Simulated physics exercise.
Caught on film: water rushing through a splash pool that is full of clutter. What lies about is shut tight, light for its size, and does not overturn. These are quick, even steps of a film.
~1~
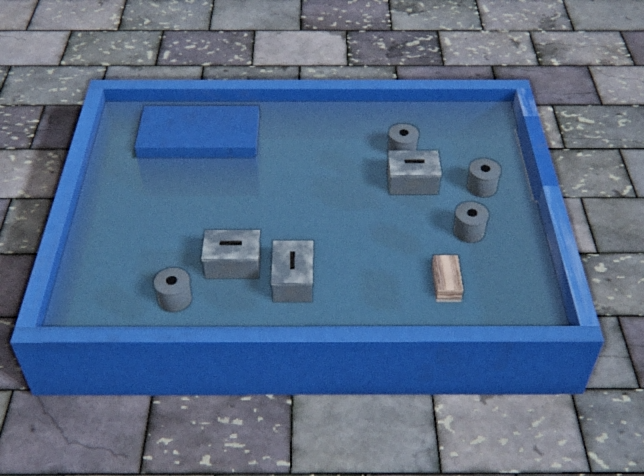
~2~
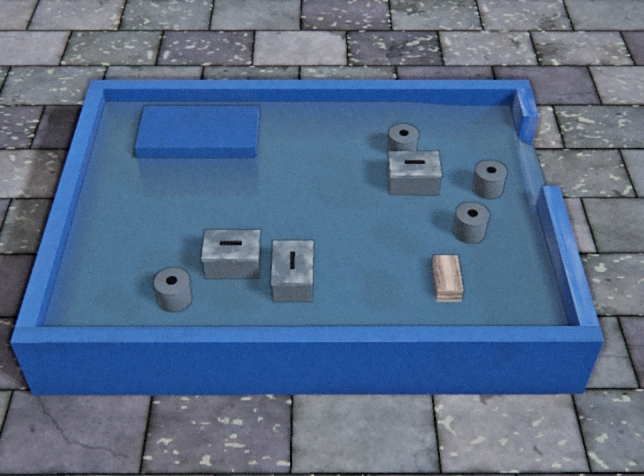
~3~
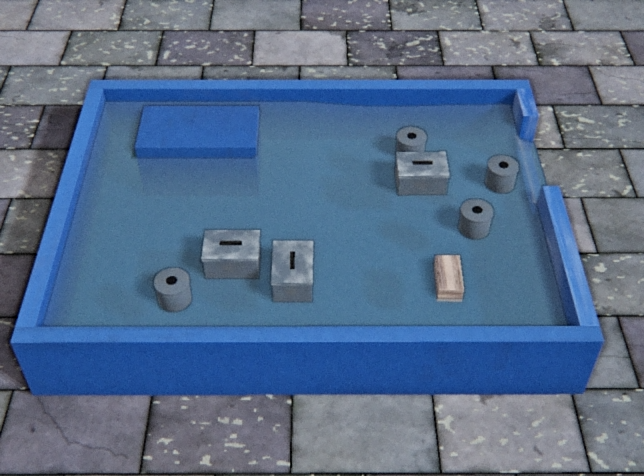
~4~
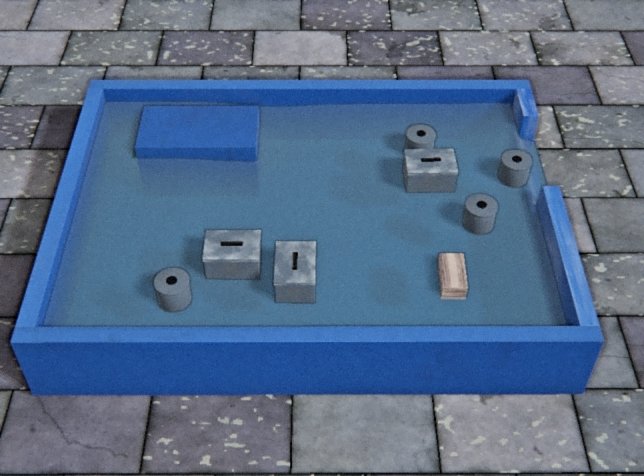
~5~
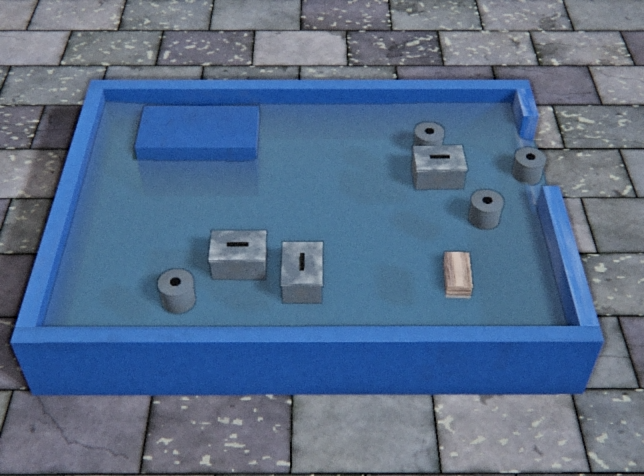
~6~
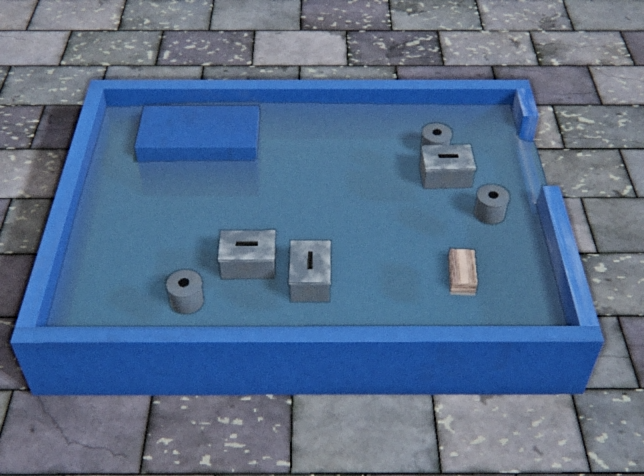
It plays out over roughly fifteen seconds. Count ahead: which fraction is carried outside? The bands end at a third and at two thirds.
That comes to from one to two thirds.
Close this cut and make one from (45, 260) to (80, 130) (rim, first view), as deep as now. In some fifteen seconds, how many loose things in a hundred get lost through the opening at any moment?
Near 40 in a hundred.
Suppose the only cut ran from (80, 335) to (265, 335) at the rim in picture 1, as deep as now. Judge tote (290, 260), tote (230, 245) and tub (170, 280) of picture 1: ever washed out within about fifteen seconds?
One after the other: Through, yes, gone.
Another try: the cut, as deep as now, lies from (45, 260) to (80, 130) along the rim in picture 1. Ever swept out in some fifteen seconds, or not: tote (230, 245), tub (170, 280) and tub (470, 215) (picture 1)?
As listed: Through, yes, left behind.
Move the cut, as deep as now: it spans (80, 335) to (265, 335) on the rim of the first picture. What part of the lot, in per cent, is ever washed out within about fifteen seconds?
Some 40 per cent.
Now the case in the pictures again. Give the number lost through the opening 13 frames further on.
That makes 4.
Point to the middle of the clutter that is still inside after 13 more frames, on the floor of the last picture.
Roughly at (336, 304).
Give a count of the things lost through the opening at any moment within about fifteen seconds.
4 of them.
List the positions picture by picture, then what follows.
In the first picture, a tote at (414, 162), afloat; a tub at (472, 213) floats; 0 of 8 have shifted.
In the second picture, a tote at (415, 163) floats; a tub at (473, 214) floats; 1 of 8 have shifted.
In the third picture, a tote at (422, 164), afloat, close to its start; a tub at (477, 210) floats, close to its start; 4 of 8 have shifted.
In the fourth picture, a tote at (431, 161), afloat, close to its start; a tub at (482, 205) floats, close to its start; 5 of 8 have shifted.
In the fifth picture, a tote at (440, 157) floats, close to its start; a tub at (487, 201) floats, close to its start; 6 of 8 have shifted.
In the sixth picture, a tote at (448, 157) floats, close to its start; a tub at (493, 196) floats, close to its start; 8 of 8 have shifted.
A moment on, 1 of 8 are out; 7 afloat.
Next, 4 of 8 are out; 4 afloat.
Later, 4 of 8 are out; 4 afloat.
In the end, 4 of 8 are out; 4 afloat.
